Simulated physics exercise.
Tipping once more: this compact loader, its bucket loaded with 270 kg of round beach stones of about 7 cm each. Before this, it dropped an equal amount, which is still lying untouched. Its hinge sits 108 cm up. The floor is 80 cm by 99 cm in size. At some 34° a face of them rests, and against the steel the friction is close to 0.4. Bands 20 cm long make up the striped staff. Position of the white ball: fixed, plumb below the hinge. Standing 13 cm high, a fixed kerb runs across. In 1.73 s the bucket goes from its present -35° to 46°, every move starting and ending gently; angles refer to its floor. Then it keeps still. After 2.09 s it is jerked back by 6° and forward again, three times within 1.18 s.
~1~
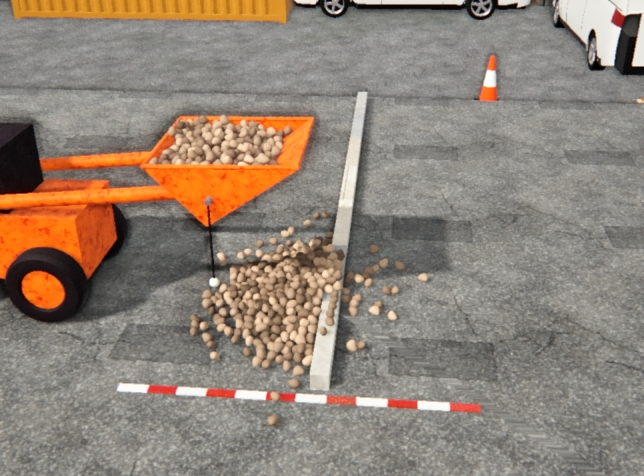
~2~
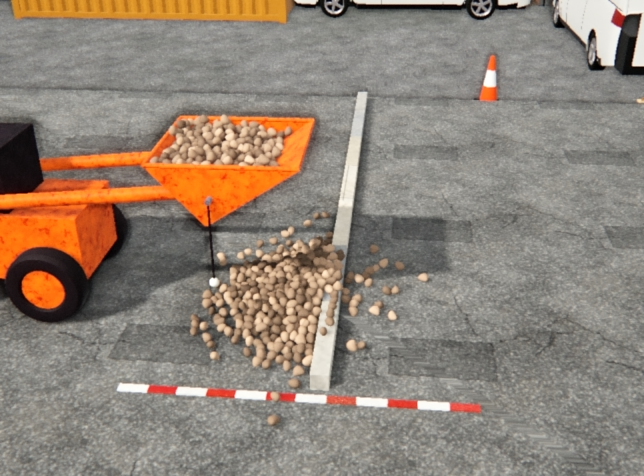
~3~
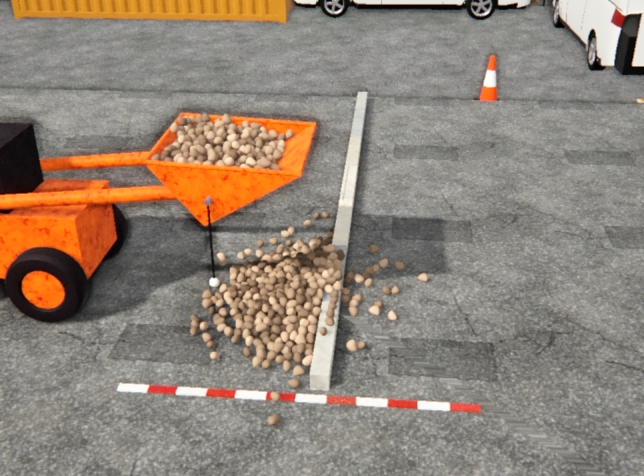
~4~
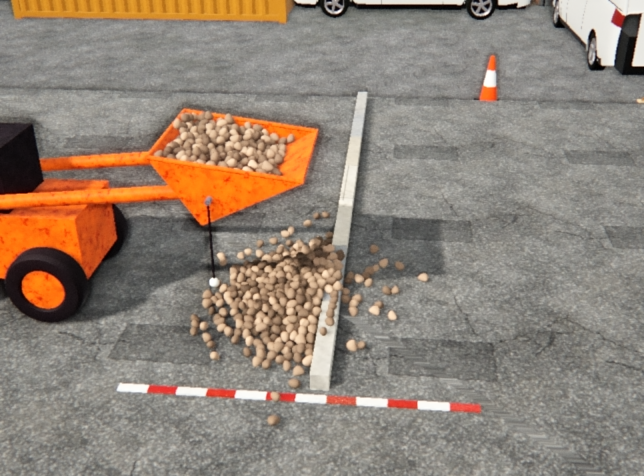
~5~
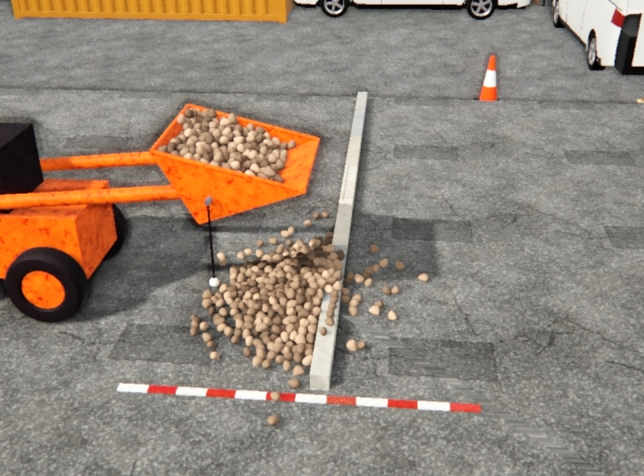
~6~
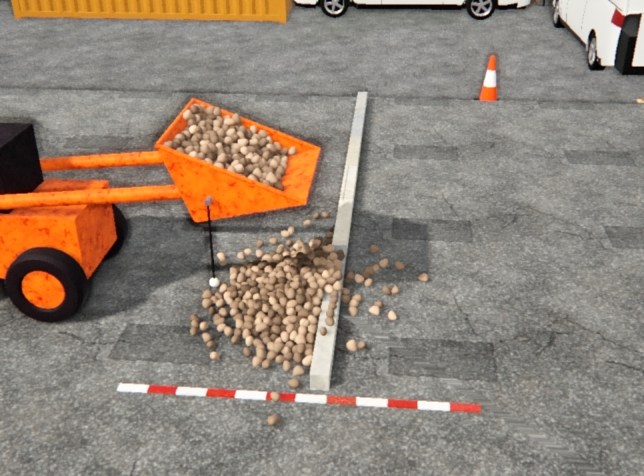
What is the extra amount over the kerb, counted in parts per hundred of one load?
Close to 48 parts in a hundred.
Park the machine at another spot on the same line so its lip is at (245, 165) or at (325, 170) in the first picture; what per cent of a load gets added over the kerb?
Case one about 0 %, case two about 85 %.
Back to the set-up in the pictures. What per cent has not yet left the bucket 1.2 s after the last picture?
Still inside: Some 10 %.
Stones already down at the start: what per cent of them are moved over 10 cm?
About 15 %.
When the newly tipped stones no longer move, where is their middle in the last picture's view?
The centre sits about (331, 289).
Then, 0.7 s after the last picture the floor is at 33°; in per cent of one load, 89 in the bucket, 106 on this side of the kerb, 4 over the kerb; the foremost stones are at (392, 289).
Then, 1.2 s after the last picture the floor is at 46°; in per cent of one load, 9 in the bucket, 162 on this side of the kerb, 30 over the kerb; the foremost stones are at (412, 296).
Then, 3.1 s after the last picture the floor is at 46°; in per cent of one load, 0 in the bucket, 148 on this side of the kerb, 52 over the kerb; the foremost stones are at (522, 306).
Then, 5.6 s after the last picture the floor is at 46°; in per cent of one load, 0 in the bucket, 148 on this side of the kerb, 52 over the kerb; the foremost stones are at (522, 306). Net gain over the kerb, 48.
